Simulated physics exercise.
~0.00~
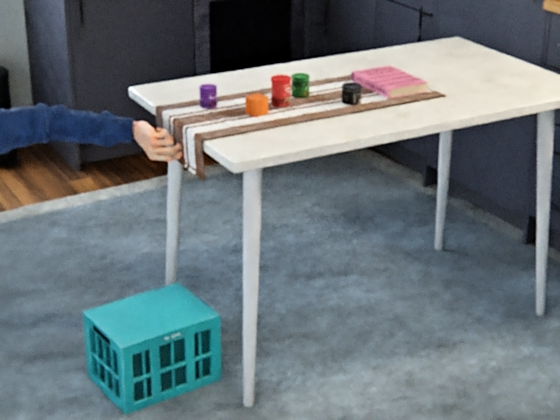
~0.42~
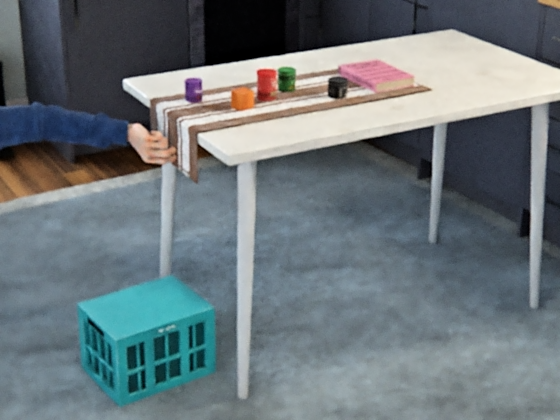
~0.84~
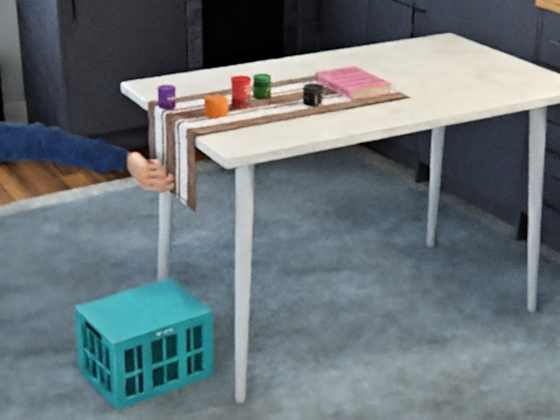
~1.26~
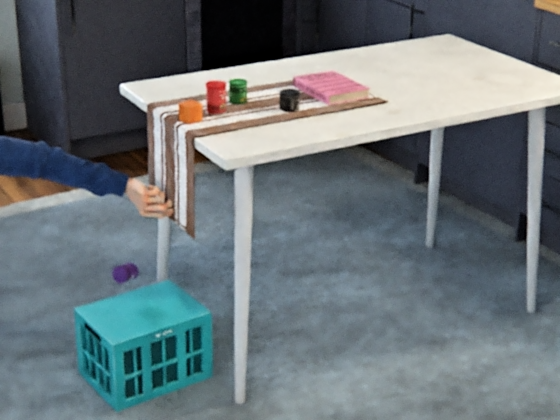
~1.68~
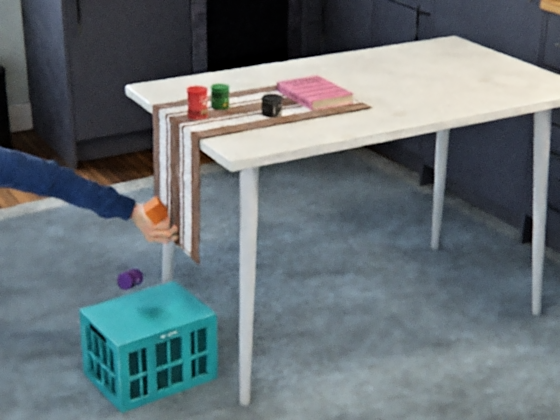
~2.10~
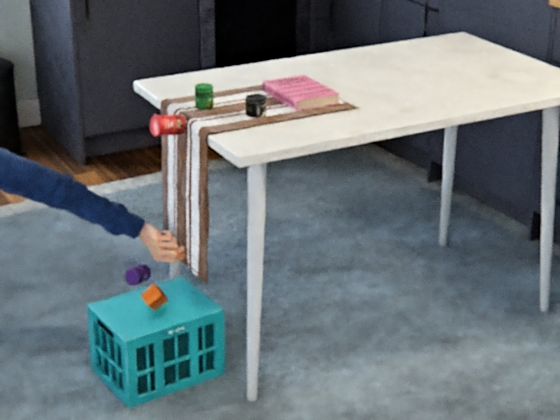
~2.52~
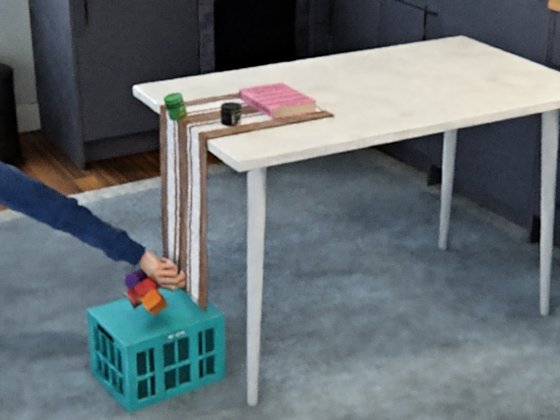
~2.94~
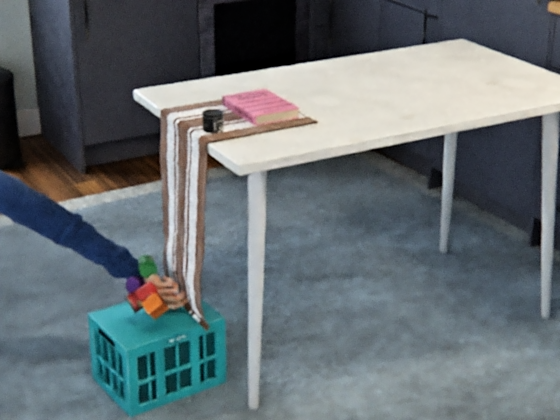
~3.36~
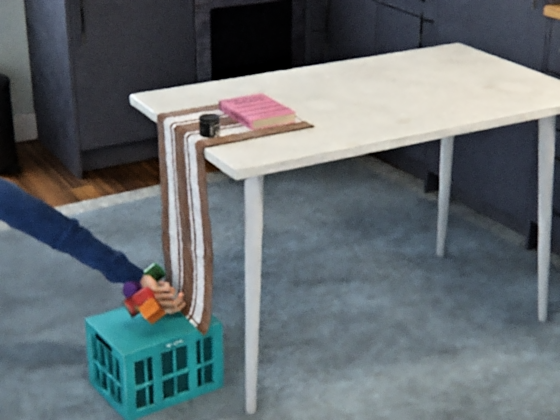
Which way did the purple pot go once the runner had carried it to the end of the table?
It went down, dropping over the edge of the table towards the turquoise crate.
